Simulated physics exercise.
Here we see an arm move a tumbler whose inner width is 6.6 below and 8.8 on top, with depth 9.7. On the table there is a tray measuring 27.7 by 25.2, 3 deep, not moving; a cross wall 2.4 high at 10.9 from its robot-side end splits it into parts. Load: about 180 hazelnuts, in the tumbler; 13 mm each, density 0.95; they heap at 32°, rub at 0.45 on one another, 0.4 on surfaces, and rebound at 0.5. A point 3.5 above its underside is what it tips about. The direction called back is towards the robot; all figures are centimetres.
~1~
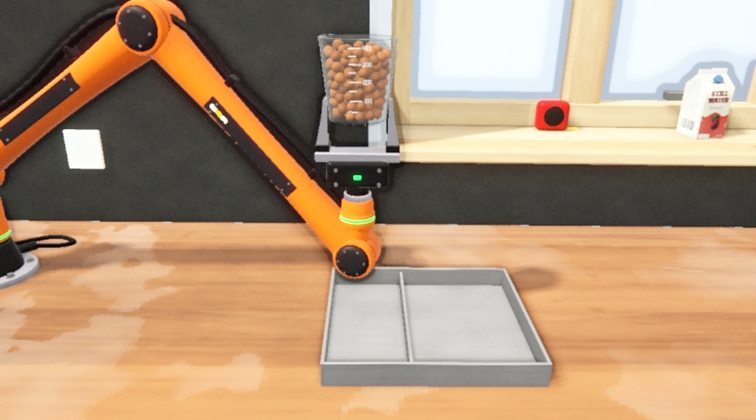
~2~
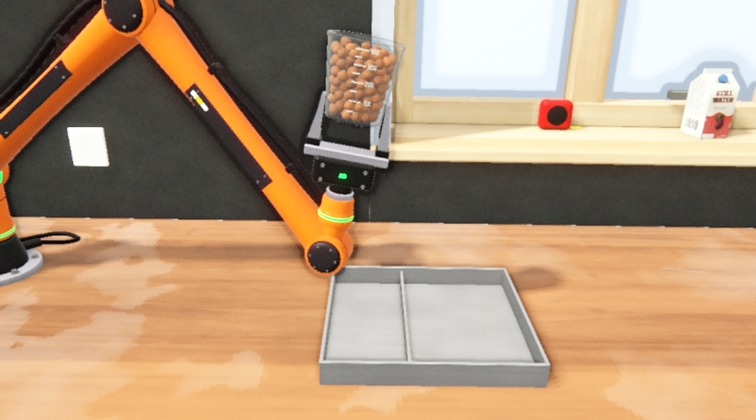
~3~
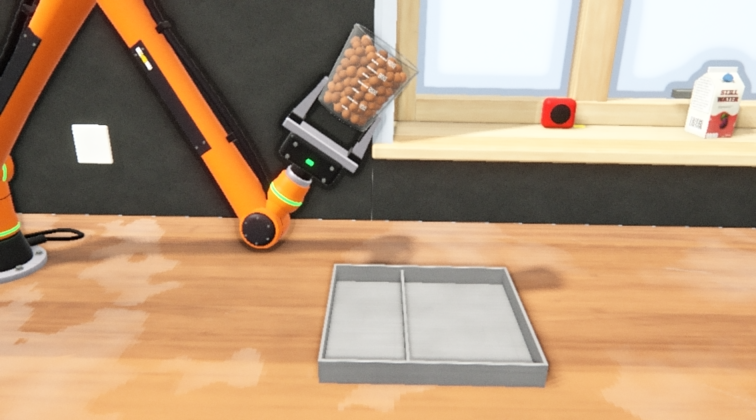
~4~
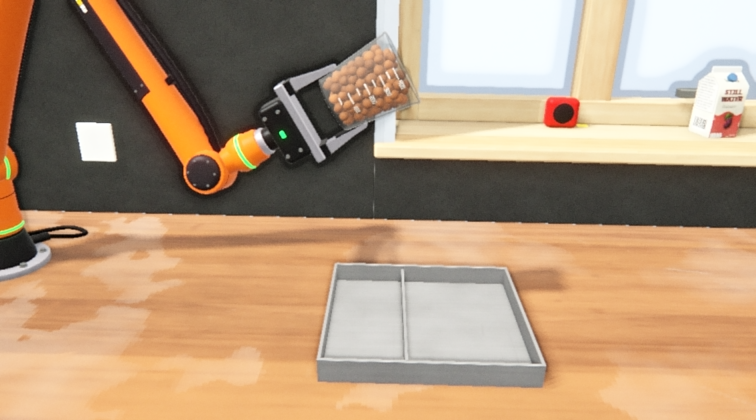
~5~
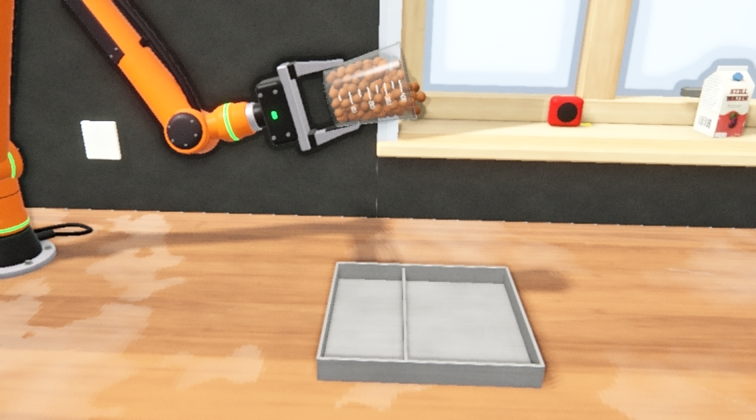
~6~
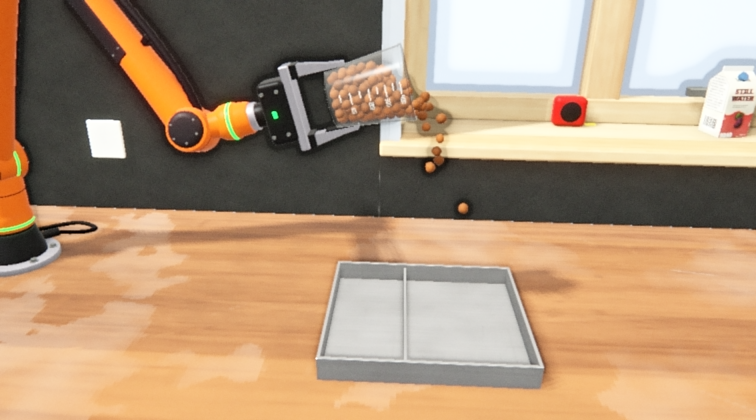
An orange robot arm holds a clear tumbler of brown hazelnuts above a wooden table, seen from the front and slightly above against a dark wall and a pale window. A grey divided tray sits below, with a red device and a milk carton on the sill at right. The arm draws back left, tilting the tumbler rightward until several nuts tumble out, while the view drifts very slightly.
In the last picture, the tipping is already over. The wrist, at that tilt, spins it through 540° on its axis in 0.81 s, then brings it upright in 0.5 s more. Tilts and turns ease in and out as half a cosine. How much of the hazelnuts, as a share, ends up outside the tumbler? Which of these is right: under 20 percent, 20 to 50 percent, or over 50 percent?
The right one is 20 to 50 percent.
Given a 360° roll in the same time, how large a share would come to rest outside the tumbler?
Roughly 30 %.
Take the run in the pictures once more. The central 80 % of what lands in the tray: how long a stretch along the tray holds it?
Spread length: Approx. 14 cm.
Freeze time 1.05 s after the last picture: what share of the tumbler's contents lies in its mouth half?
I reckon roughly 40 per cent.
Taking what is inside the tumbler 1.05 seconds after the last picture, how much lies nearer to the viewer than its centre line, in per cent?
Around 45 %.
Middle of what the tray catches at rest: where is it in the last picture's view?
I'd place it near (468, 324) in the last picture.
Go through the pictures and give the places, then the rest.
The first picture shows the tumbler middle at (358, 80), upright; upper third of the load around (359, 57), from x 330 to 385, top at y 45; 181 in the tumbler.
The second picture shows the tumbler middle at (360, 81), tipped 10°; upper third of the load around (359, 57), from x 335 to 395, top at y 40.
The third picture shows the tumbler middle at (364, 82), tipped 34°; upper third of the load around (367, 62), from x 330 to 400, top at y 40.
The fourth picture shows the tumbler middle at (367, 87), tipped 61°; upper third of the load around (374, 71), from x 330 to 405, top at y 50.
The fifth picture shows the tumbler middle at (368, 90), tipped 75°; upper third of the load around (369, 77), from x 330 to 420, top at y 60.
The sixth picture shows the tumbler middle at (369, 91), tipped 76°; upper third of the load around (368, 80), from x 335 to 465, top at y 65; 173 in the tumbler, 8 in flight or on a rim.
Then, 0.52 s on, tipped 76°, highest piece 38 above the table; 149 in the tumbler, 16 in the far-side part, 1 on the table or floor, 15 in flight or on a rim.
Then, 1.05 s on, tipped 41°, highest piece 38 above the table; 129 in the tumbler, 37 in the far-side part, 4 on the table or floor, 1 in the robot-side part, 10 in flight or on a rim.
Then, 1.51 s on, upright, highest piece 40 above the table; 128 in the tumbler, 46 in the far-side part, 5 on the table or floor, 2 in the robot-side part.
Then, 2.21 s on, upright, highest piece 40 above the table; 128 in the tumbler, 46 in the far-side part, 5 on the table or floor, 2 in the robot-side part.
In the end, 128 in the tumbler, 46 in the far-side part, 5 on the table or floor, 2 in the robot-side part. That is 29 % outside the tumbler.
